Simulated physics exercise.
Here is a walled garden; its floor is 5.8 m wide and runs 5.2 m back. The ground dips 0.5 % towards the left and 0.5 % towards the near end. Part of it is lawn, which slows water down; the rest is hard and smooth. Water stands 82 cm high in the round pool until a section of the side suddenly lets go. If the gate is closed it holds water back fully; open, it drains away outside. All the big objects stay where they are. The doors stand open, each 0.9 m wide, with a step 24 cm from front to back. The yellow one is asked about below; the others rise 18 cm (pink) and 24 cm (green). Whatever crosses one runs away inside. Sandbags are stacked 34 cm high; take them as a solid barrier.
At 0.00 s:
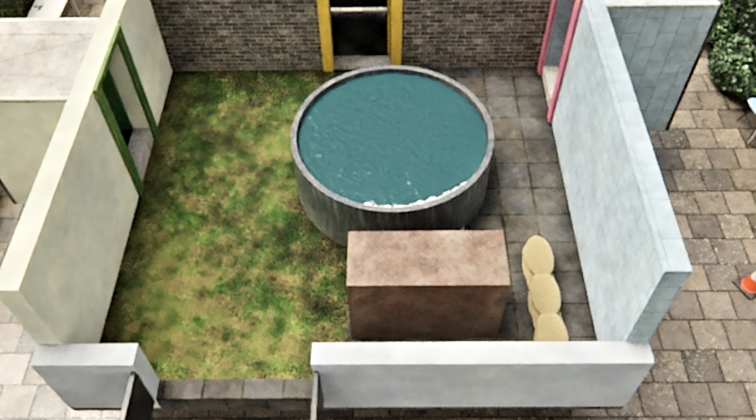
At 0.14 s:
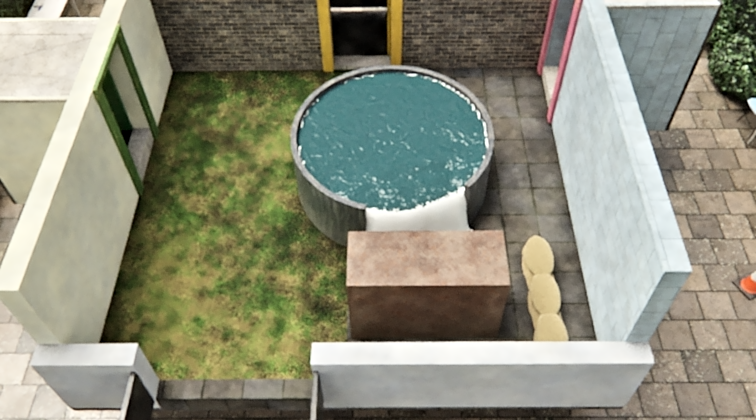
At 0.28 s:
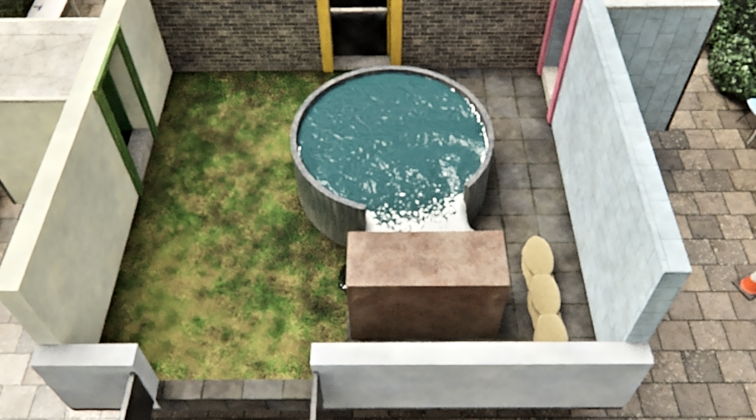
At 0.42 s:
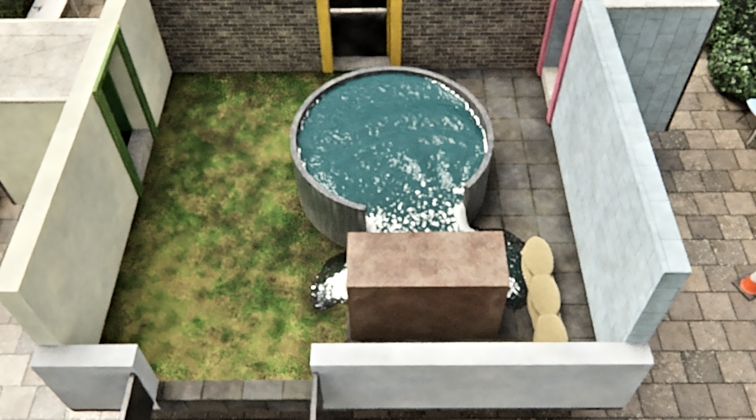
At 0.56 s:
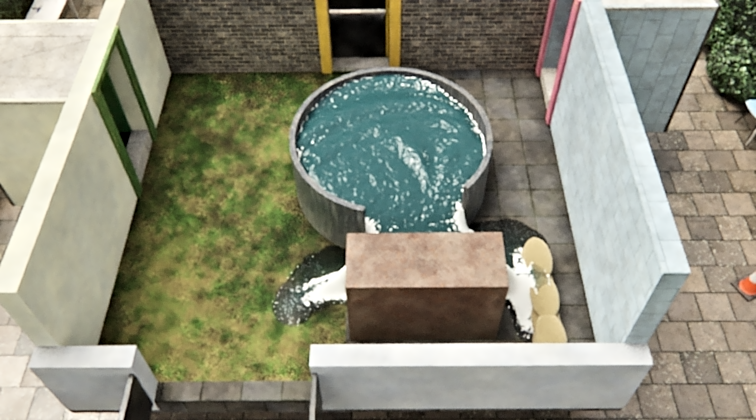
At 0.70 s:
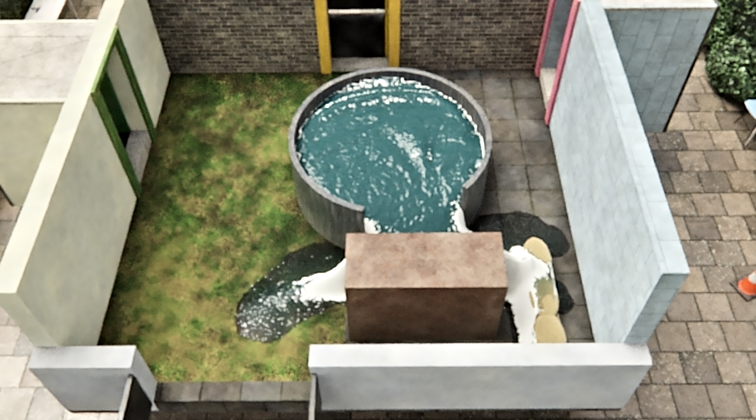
In the video, water pours from the near side of a round pool in a walled garden behind a brown block, then emerges around both its ends, spreading over the grass at left and the paving around sandbags at right.
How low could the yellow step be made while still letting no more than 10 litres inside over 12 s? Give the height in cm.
About 9.5 cm.
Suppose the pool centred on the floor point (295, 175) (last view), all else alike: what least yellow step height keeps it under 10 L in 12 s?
About 7.0 cm.
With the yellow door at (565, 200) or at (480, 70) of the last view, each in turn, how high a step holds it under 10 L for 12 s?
About 26 and 24 cm.
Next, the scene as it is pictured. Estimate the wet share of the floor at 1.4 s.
Near 40 per cent is wet.
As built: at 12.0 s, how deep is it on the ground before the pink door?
About 8.0 cm.
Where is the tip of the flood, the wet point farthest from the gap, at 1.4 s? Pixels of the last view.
At about (167, 311).
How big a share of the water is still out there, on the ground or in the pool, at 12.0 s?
About 80 per cent.
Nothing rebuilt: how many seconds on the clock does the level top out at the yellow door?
Around 11.0 s.
After 1.4 s water covers 40 % of the floor, deepest (66 cm) near (520, 270); it has not reached the yellow door.
After 3.0 s water covers 75 % of the floor, deepest (37 cm) near (520, 270); 2 cm at the yellow door, 0 litres in over its 8 cm step.
After 12.0 s water covers 95 % of the floor, deepest (14 cm) near (88, 381); 11 cm at the yellow door, 18 litres in over its 8 cm step.
At the yellow door as built, the water arrived by 3.0 s and peaked near 13 cm at 10.8 s.
Run again over the same 12 s with other heights there, 18 litres in over 8 cm, 4 litres over 11 cm. The limit of 10 litres is kept from about 9.5 cm up.
